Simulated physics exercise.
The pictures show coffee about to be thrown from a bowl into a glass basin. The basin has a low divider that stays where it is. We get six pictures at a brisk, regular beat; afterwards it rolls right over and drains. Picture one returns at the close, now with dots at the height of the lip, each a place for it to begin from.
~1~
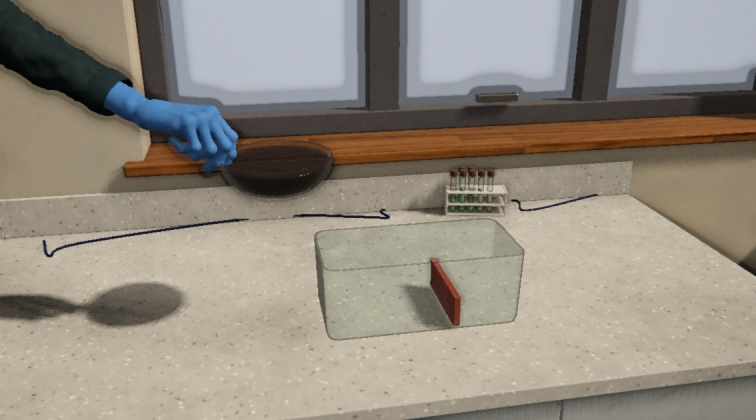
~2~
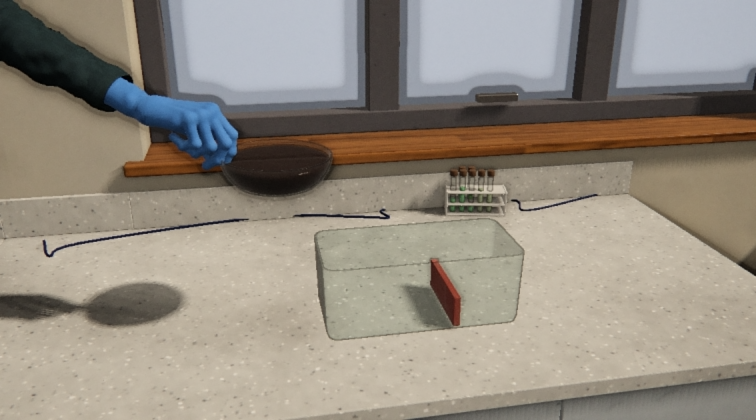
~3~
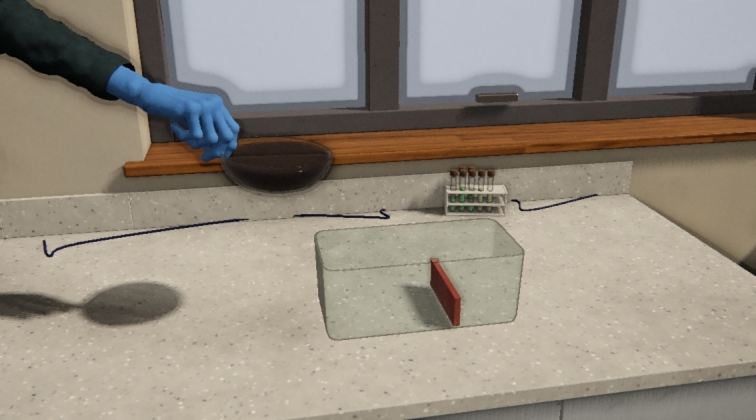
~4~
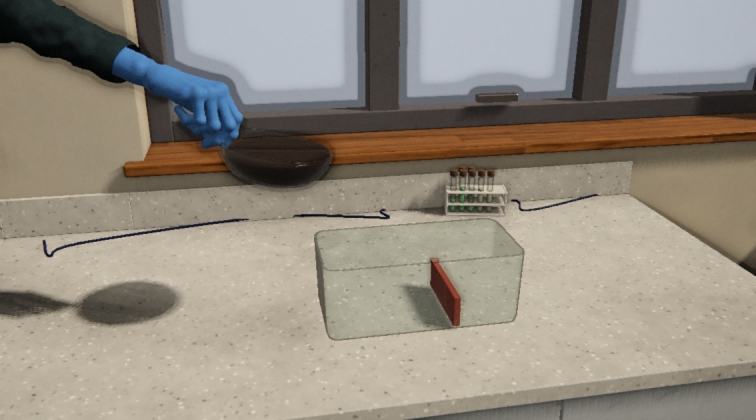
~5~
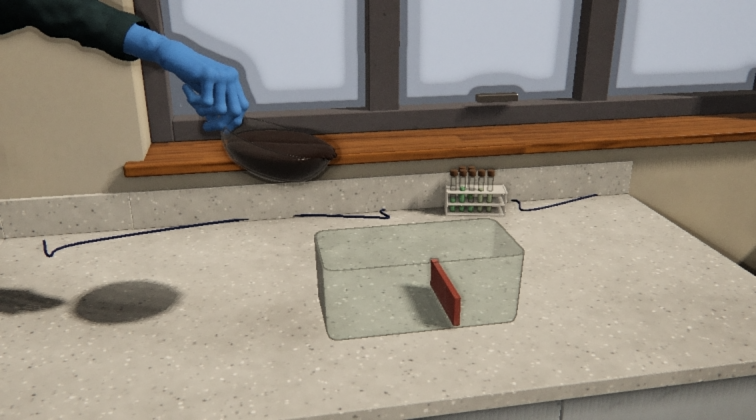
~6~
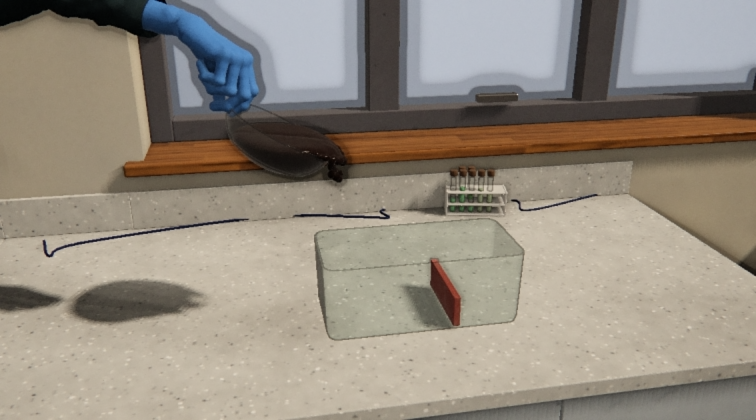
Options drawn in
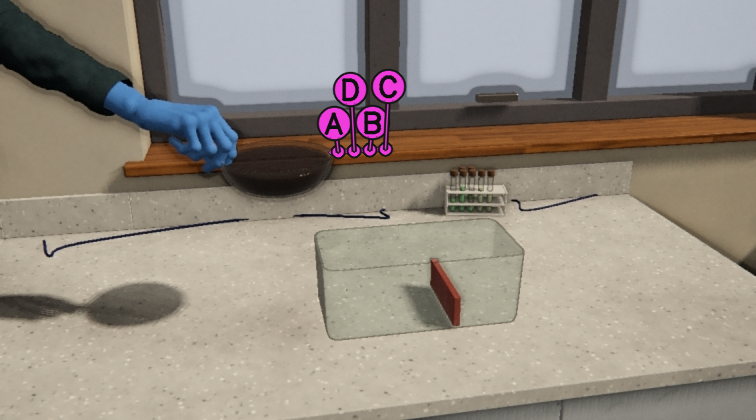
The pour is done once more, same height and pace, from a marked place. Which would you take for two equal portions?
Place B does it best.
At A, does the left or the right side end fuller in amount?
The left one.
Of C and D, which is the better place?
The answer is C.
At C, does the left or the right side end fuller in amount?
The right side.
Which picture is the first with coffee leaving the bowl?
In picture 5.
In magenta, A at (338, 151); B at (369, 150); C at (385, 149); D at (354, 150).
Choosing A, about 94 % ends left of the wall and 4 % right of it.
Choosing B, about 50 % ends left of the wall and 48 % right of it.
Choosing C, about 29 % ends left of the wall and 69 % right of it.
Choosing D, about 85 % ends left of the wall and 13 % right of it.
